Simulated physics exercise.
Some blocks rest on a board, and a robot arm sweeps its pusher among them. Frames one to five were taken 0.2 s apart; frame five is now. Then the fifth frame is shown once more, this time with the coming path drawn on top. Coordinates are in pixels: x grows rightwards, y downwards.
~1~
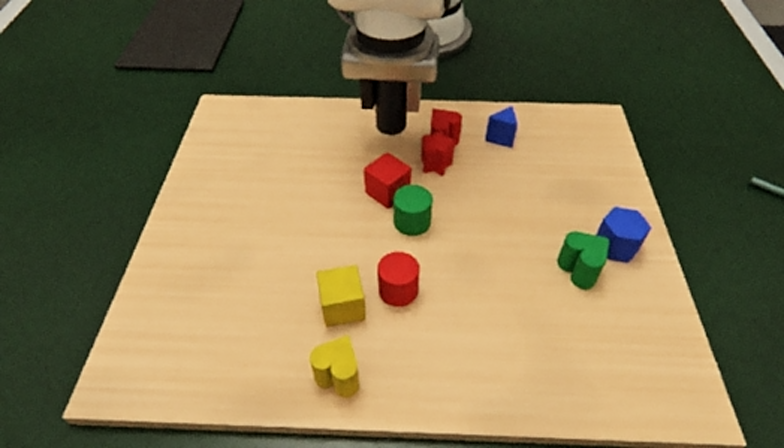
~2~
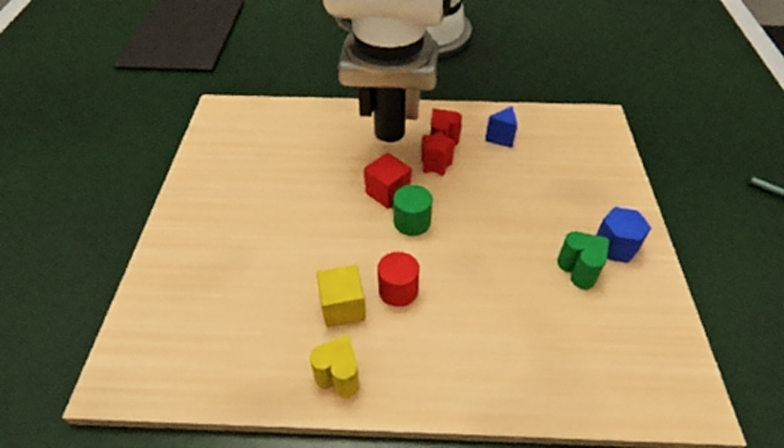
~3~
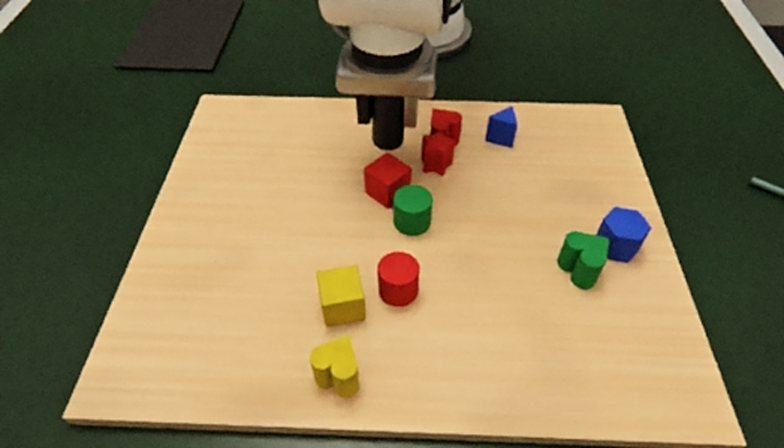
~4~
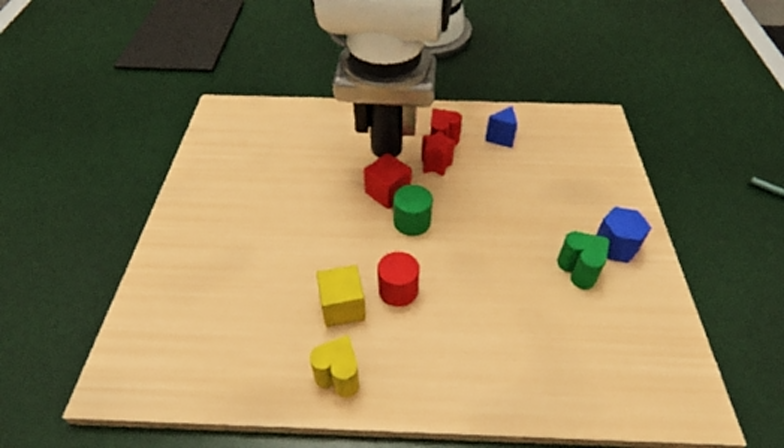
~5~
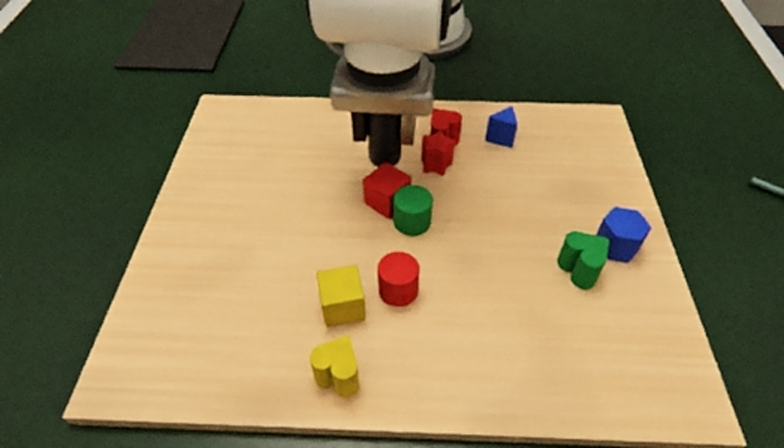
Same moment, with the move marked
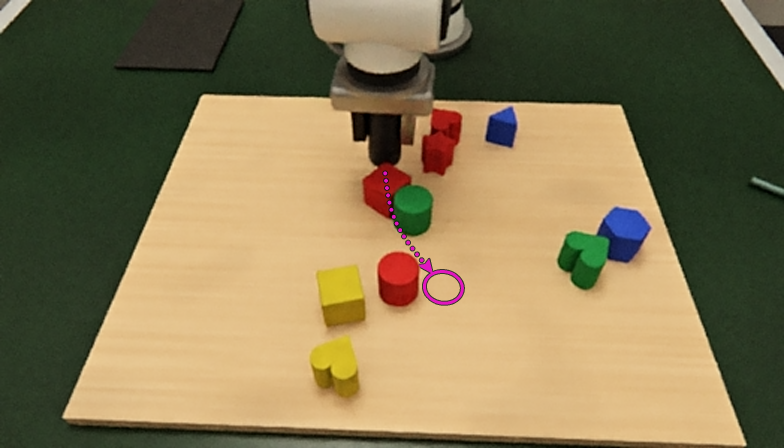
Robot arm moving its pusher slowly toward the viewer, then nudging a red cube slightly beside a green cylinder on a board.
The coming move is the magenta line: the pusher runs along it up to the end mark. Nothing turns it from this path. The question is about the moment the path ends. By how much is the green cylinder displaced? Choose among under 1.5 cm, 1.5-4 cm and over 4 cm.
Verdict: More than 4 cm.
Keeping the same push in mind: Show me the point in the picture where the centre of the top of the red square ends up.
Its top centre is at about (384, 246).
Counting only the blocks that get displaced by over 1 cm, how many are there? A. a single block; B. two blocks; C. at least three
My pick is C.
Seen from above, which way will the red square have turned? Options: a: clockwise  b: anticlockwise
My pick is a.
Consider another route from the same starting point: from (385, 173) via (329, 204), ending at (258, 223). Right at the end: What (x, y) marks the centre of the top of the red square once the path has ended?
Somewhere near (373, 194).
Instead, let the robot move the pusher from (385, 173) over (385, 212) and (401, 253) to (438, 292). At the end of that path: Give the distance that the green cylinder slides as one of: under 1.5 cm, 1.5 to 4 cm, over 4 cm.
The over 4 cm band.
The line goes from (385, 173) via (399, 229), ending at (443, 287).
What follows on the original path. One third of the way, pusher (392, 196); red square (382, 218), turned 30° clockwise; green cylinder (428, 226).
Two thirds of the way, pusher (413, 233); red square (384, 244), turned 100° clockwise; red cylinder (396, 280); green cylinder (447, 243).
At the end, pusher (445, 273); red square (384, 246), turned 105° clockwise; red cylinder (396, 280); green cylinder (488, 270); red star-shaped block unmoved.
